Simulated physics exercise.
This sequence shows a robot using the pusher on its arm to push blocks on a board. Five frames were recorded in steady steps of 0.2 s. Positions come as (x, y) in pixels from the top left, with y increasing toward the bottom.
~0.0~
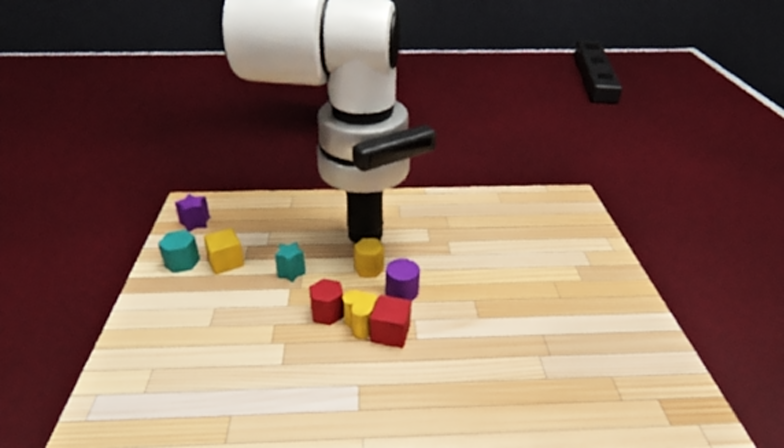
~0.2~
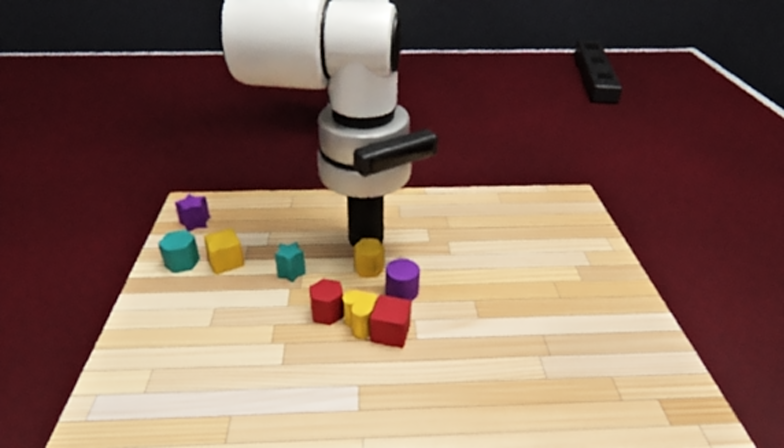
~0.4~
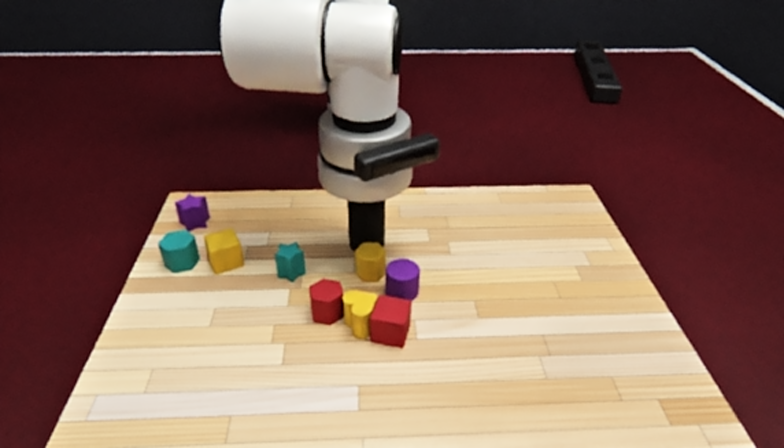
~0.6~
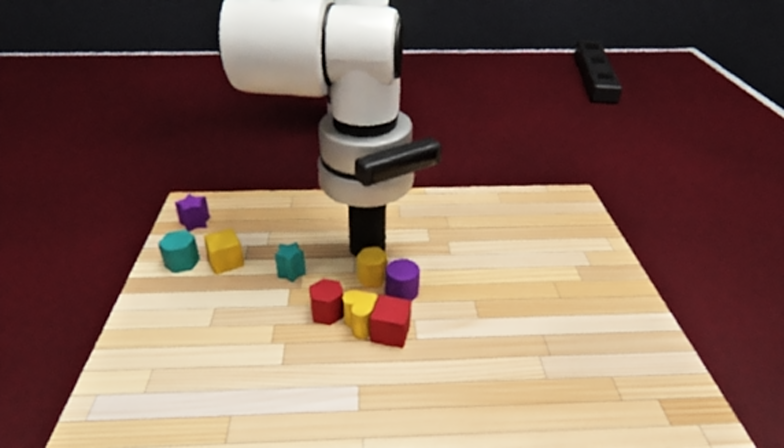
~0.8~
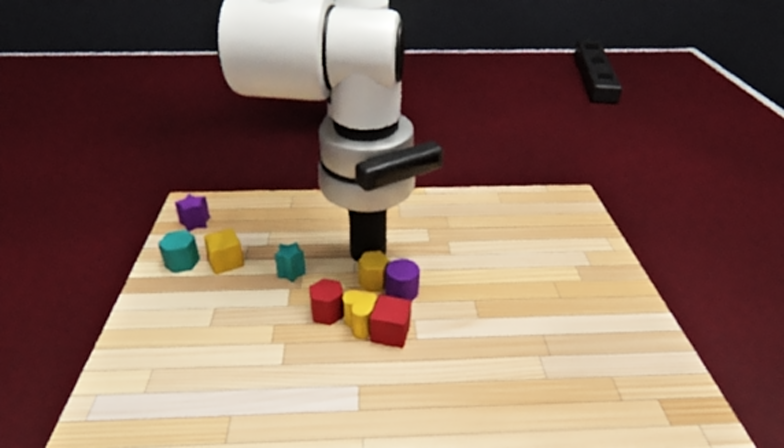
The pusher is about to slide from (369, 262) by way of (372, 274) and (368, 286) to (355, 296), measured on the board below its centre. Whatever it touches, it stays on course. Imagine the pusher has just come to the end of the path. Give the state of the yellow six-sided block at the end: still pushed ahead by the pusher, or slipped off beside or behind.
Gone from the front.
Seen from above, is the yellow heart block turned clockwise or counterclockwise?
Clockwise rotation.
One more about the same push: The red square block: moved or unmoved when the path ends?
Displaced, by a centimetre or more.
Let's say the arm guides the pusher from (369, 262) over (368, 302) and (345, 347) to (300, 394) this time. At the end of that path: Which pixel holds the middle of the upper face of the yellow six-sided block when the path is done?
Somewhere near (370, 348).
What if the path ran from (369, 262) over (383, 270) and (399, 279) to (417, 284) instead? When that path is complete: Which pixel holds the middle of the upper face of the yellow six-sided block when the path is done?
Its top middle is near (377, 273).
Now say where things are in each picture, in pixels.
The first frame shows lower end of the pusher at (365, 235), tops of blocks, yellow heart block at (360, 301), yellow six-sided block at (369, 246), red square block at (391, 309), purple disc at (403, 268).
The second frame shows pusher at (366, 240), blocks as before.
The third frame shows pusher at (367, 245), yellow six-sided block at (371, 250).
The fourth frame shows pusher at (368, 249), yellow six-sided block at (372, 255).
The fifth frame shows pusher at (368, 253), yellow heart block at (360, 301), yellow six-sided block at (374, 259), red square block at (391, 309), purple disc at (403, 268).
The first path, step by step. Halfway along, pusher at (371, 272); yellow six-sided block at (376, 279); purple disc at (410, 275).
At the end, pusher at (355, 288); yellow heart block at (356, 311), turned 20° clockwise; yellow six-sided block at (373, 293), turned 20° anticlockwise; red square block at (395, 316), turned 15° anticlockwise; purple disc at (410, 275).
